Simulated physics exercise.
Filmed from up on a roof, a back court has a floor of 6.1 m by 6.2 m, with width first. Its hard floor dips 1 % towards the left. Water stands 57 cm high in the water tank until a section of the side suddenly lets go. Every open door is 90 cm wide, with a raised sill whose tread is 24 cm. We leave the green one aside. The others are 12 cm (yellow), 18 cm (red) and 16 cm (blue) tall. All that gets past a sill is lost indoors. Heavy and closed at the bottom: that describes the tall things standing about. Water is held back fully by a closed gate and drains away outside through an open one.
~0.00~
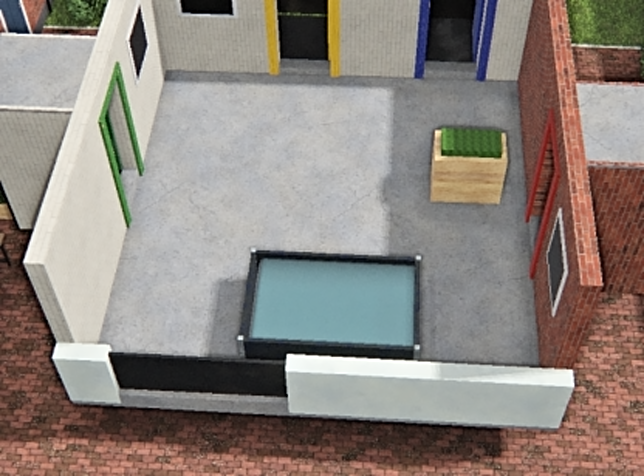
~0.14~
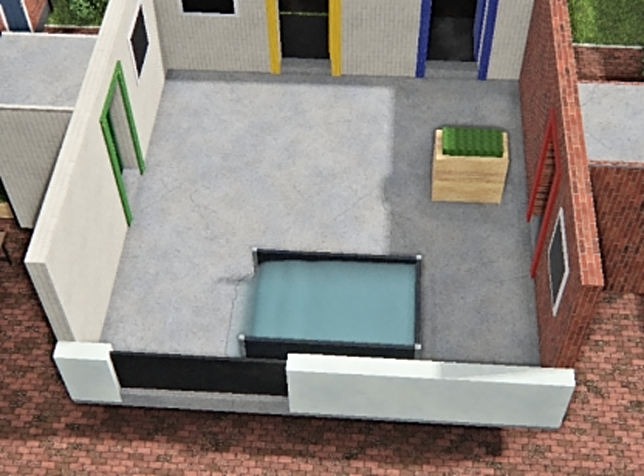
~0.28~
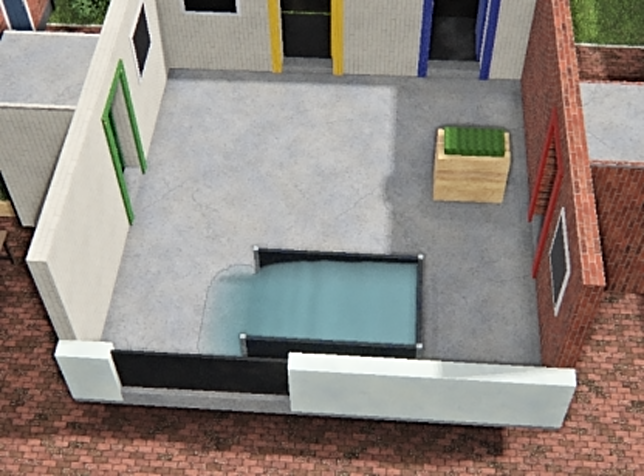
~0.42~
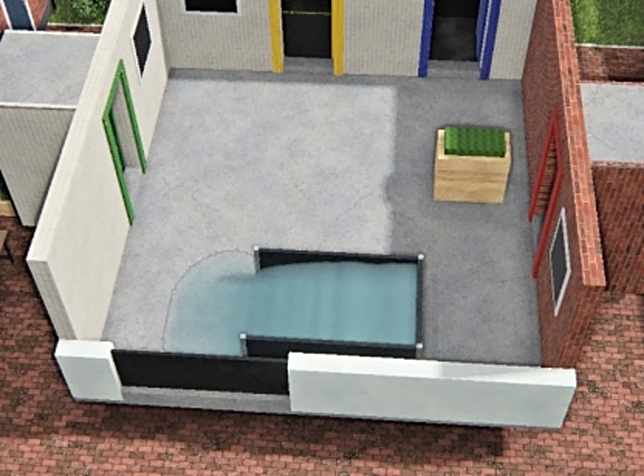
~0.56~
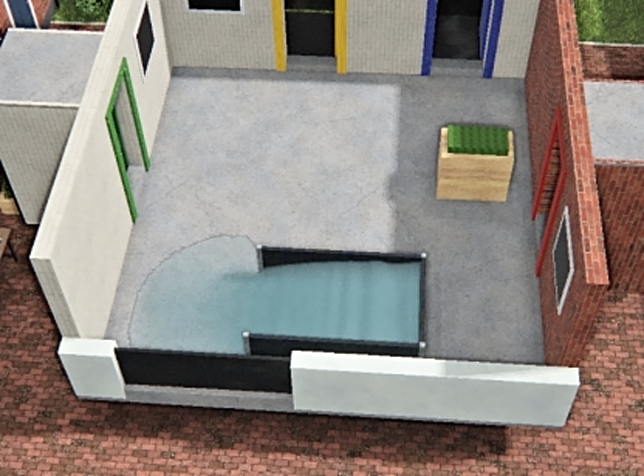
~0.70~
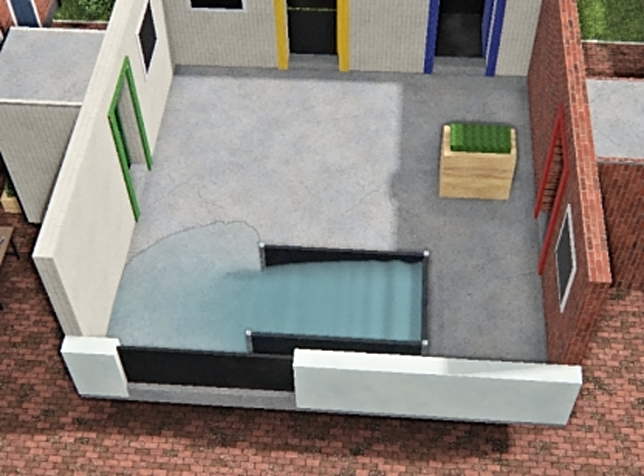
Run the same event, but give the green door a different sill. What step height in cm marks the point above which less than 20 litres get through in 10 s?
The point is around 8.5 cm.
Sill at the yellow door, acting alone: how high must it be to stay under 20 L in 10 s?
Door yellow, min height approx. 8.0 cm.
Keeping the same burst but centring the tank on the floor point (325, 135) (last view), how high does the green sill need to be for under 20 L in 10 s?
New minimum height: Approx. 17 cm.
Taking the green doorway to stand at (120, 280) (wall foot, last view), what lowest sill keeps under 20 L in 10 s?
Roughly 28 cm.
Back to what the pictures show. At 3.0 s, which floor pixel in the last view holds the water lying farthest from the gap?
At about (176, 67).
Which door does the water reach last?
Last: Red.
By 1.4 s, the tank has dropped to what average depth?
I'd put it near 32 cm.
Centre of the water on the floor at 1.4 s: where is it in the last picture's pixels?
At about (267, 316).
After 1.4 s water covers 20 % of the floor, deepest (42 cm) near (99, 370); 5 cm at the green door, 0 litres in over its 19 cm sill.
After 3.0 s water covers 30 % of the floor, deepest (27 cm) near (99, 370); 14 cm at the green door, 0 litres in over its 19 cm sill.
After 10.0 s water covers 90 % of the floor, deepest (10 cm) near (489, 130); 6 cm at the green door, 0 litres in over its 19 cm sill.
At the green door as built, the water arrived by 1.4 s and peaked near 15 cm at 2.6 s.
With a sill of 7 cm, 34 litres would have come in within the 10 s; with 9.5 cm, 15 litres. So under 20 litres takes about 8.5 cm.
